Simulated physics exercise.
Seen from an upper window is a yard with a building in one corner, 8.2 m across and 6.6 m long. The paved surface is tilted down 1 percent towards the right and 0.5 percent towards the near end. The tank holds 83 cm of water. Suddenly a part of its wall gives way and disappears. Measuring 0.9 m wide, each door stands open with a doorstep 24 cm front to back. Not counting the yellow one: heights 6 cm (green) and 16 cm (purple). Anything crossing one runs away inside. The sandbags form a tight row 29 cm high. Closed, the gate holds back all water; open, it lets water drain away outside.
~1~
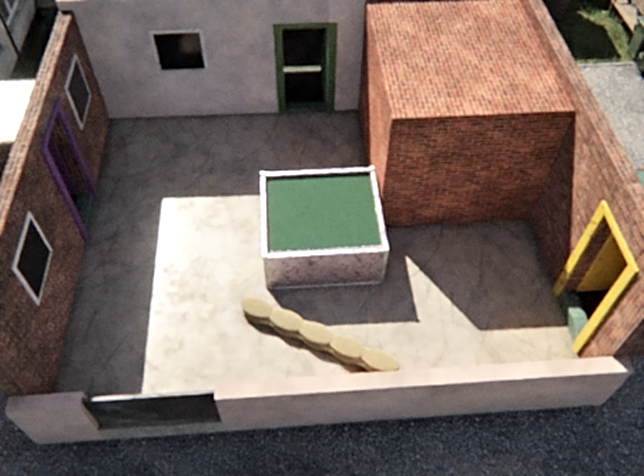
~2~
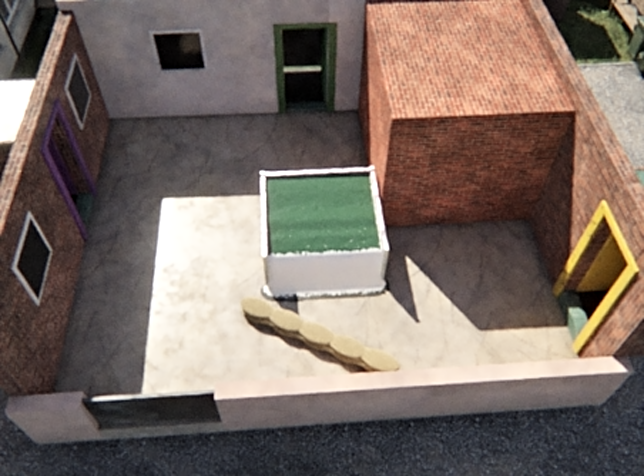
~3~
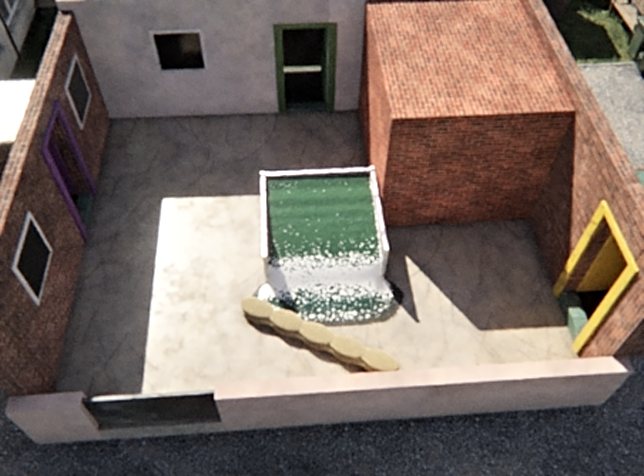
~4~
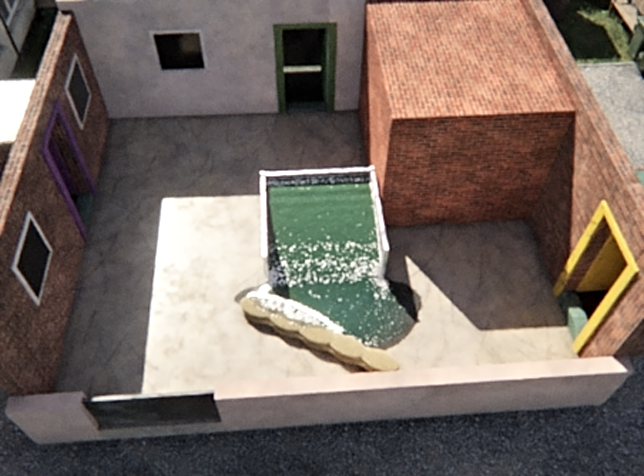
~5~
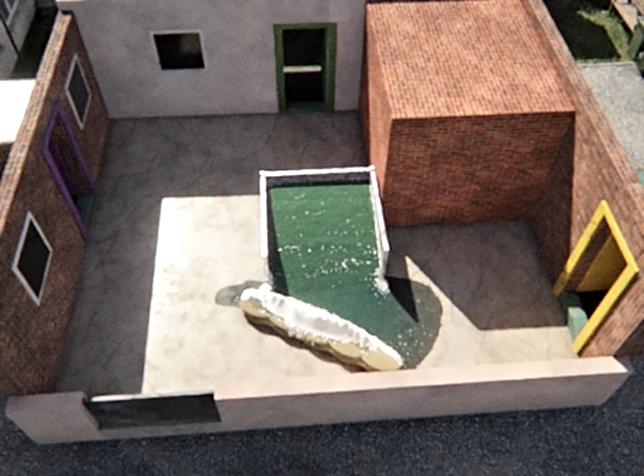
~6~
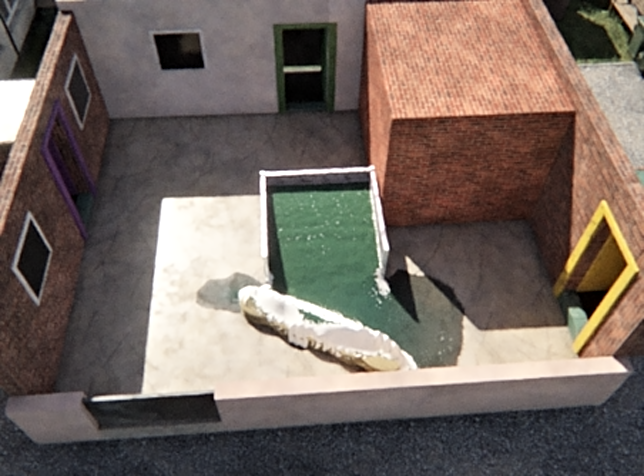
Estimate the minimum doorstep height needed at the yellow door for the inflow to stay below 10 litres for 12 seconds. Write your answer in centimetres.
An estimate of the minimum is 38 cm.
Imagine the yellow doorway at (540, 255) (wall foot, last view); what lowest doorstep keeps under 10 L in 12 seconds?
It needs about 25 cm.
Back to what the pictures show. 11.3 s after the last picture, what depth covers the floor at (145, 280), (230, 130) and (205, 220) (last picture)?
Ordered as asked: 4, 2, 3 cm.
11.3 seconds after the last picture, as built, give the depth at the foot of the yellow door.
About 15.0 cm.
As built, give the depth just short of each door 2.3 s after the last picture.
Green 0, purple 5, yellow 36 cm.
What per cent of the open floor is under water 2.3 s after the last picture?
65 %.
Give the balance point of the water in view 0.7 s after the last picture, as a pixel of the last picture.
Look at about (344, 298) in the last view.
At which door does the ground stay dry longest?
I'd go with the green door.
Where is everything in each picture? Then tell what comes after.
The tank at (321, 213) is whole and still, 83 cm deep; the yellow door at (587, 288) is dry, in the first frame.
The front is at (275, 298), 0.2 m from the gap at (325, 274); 0.4 m2 of floor is wet, 83 cm left at the back, in the second frame.
The gap is at (325, 275), the front 0.8 m out at (301, 324); the back of the tank holds 80 cm, in the third frame.
Water pours out at (325, 276) and has run 1.3 m, to (363, 350); about 18 cm deep outside, 72 cm at the back, in the fourth frame.
Water pours out at (325, 276) and has run 1.7 m, to (407, 369); about 15 cm deep outside, 71 cm at the back, in the fifth frame.
Water pours out at (325, 276) and has run 2.2 m, to a hidden place; about 14 cm deep outside, 65 cm at the back; the yellow door at (587, 288), 4.1 m from the gap, is still 1.8 m from the nearest water, in the sixth frame.
Then, 0.7 s after the last picture water covers 30 % of the floor, deepest (51 cm) near (312, 327); it has not reached the yellow door.
Then, 2.3 s after the last picture water covers 65 % of the floor, deepest (42 cm) near (576, 362); 36 cm at the yellow door, 58 litres in over its 24 cm doorstep.
Then, 11.3 s after the last picture water covers 95 % of the floor, deepest (16 cm) near (538, 386); 15 cm at the yellow door, 95 litres in over its 24 cm doorstep.
At the yellow door as built, the water peaked near 40 cm, 1.7 s after the last picture.
Run again over the same 12 s with other heights there, 19 litres in over 35 cm, 0 litres over 48 cm. The limit of 10 litres is kept from about 38 cm up.
